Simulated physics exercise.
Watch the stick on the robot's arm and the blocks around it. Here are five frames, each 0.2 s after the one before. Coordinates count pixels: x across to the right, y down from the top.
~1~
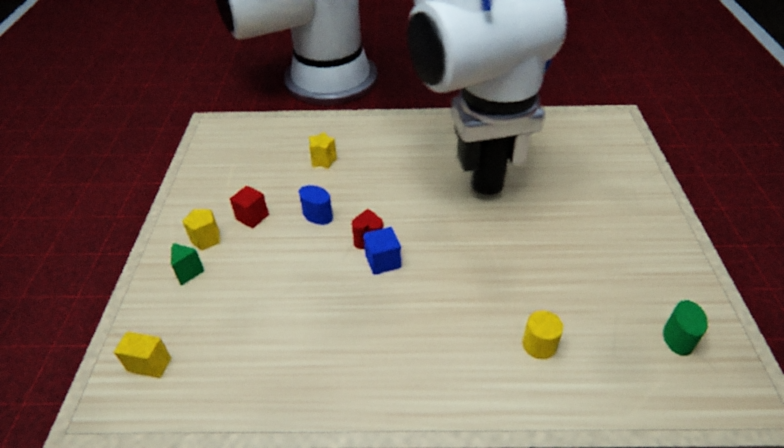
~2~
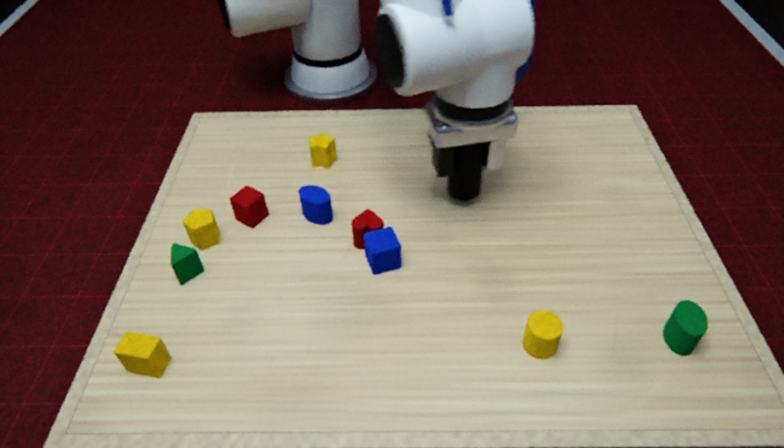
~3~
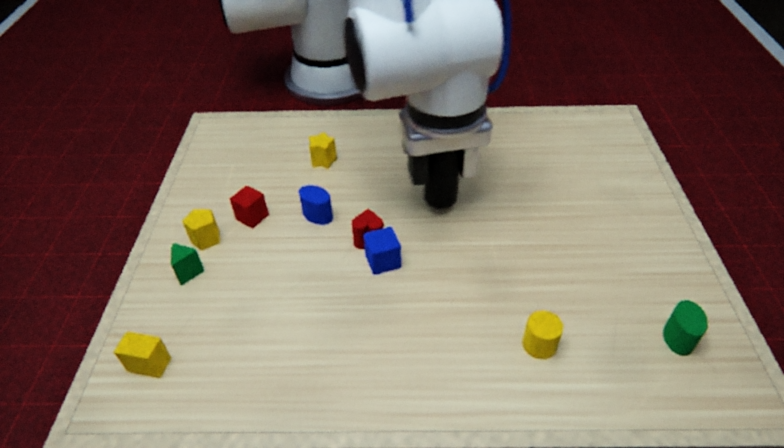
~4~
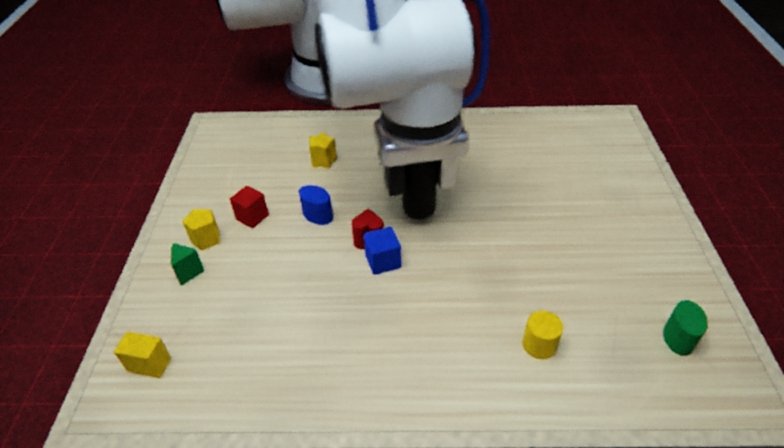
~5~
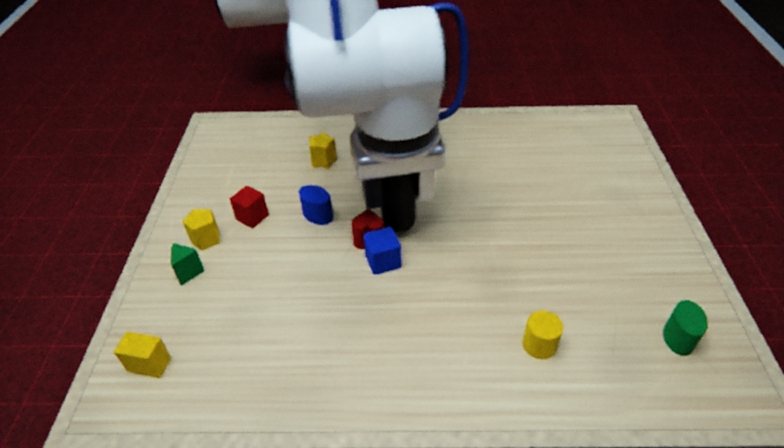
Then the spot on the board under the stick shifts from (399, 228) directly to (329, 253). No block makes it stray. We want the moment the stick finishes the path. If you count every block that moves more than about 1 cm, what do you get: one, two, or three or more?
The number will come to 1.
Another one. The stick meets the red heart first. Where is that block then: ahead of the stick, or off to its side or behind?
By the time the path ends, the red heart is still sitting right in front of the stick.
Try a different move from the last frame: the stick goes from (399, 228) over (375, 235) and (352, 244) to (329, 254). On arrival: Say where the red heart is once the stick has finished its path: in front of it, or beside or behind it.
Still in front.
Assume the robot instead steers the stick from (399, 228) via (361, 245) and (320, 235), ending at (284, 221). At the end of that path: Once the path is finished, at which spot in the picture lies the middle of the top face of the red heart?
My estimate: (304, 234).
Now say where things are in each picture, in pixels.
In the first frame, stick's lower end (487, 185); red heart (367, 220); blue square piece (382, 240).
In the second frame, stick (464, 191); blocks still.
In the third frame, stick (441, 199); blocks still.
In the fourth frame, stick (419, 209); blocks still.
In the fifth frame, stick (399, 221); red heart (367, 220); blue square piece (382, 240).
The first path, step by step. Halfway along, stick (363, 233); red heart (335, 230).
At the end, stick (328, 246); red heart (297, 243), turned 10° clockwise; blue square piece still.
